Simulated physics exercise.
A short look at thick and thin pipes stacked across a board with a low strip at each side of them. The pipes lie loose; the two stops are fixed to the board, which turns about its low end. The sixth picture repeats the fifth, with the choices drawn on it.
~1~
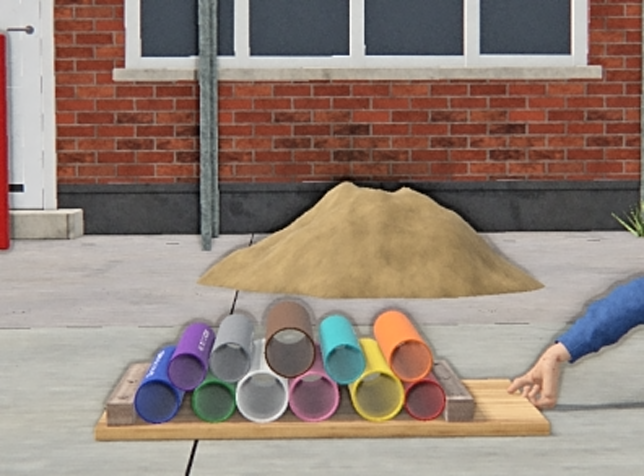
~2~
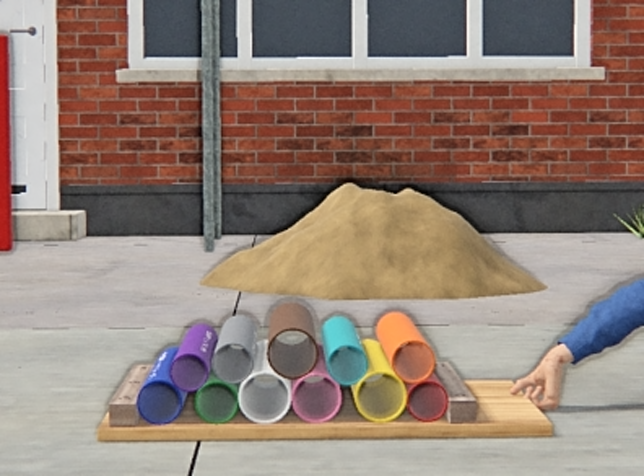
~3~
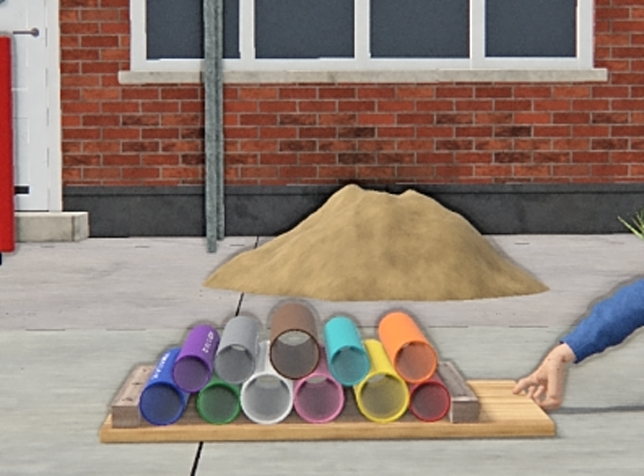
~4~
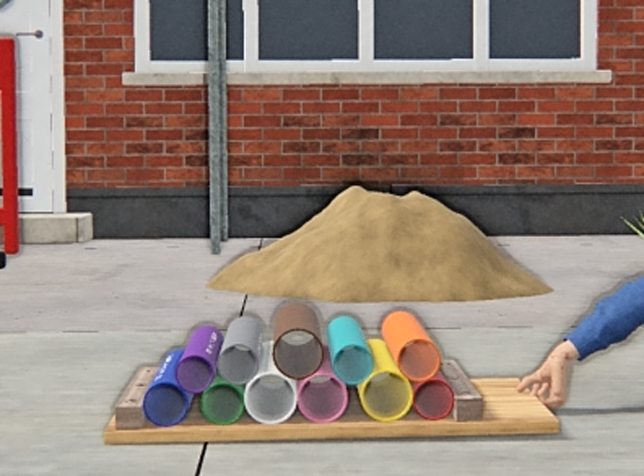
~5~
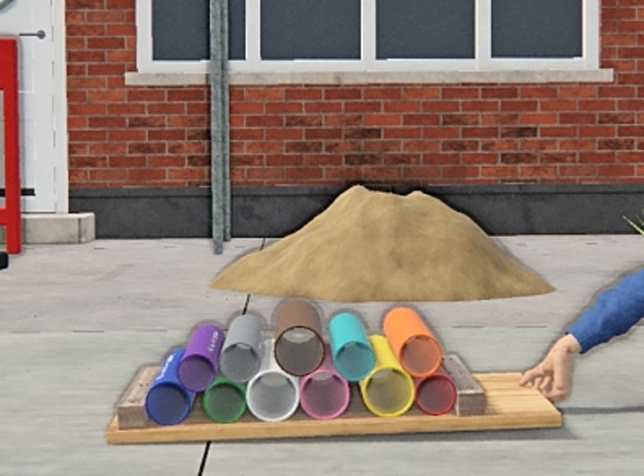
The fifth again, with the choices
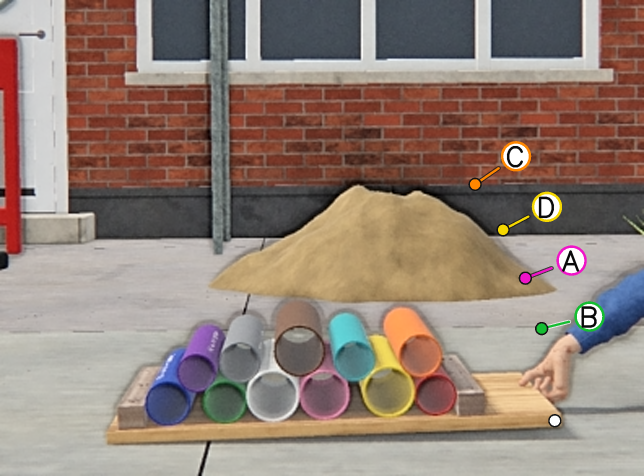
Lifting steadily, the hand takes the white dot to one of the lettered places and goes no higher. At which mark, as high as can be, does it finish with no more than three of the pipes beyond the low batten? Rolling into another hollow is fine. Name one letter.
Up to D.
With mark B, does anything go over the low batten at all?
No.
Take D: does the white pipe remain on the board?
Yes.
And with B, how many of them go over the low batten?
The count is none.
On the marked copy, A at (525, 278); B at (542, 329); C at (475, 184); D at (503, 230); the white dot at (555, 421).
Following D. Soon after the start, board at 18°.
Later, board at 27°.
In the end, board at 27°, two over the low batten (purple, grey).
As for the rest, A none over the low batten; B none over the low batten; C four over the low batten (turquoise, purple, brown, grey).
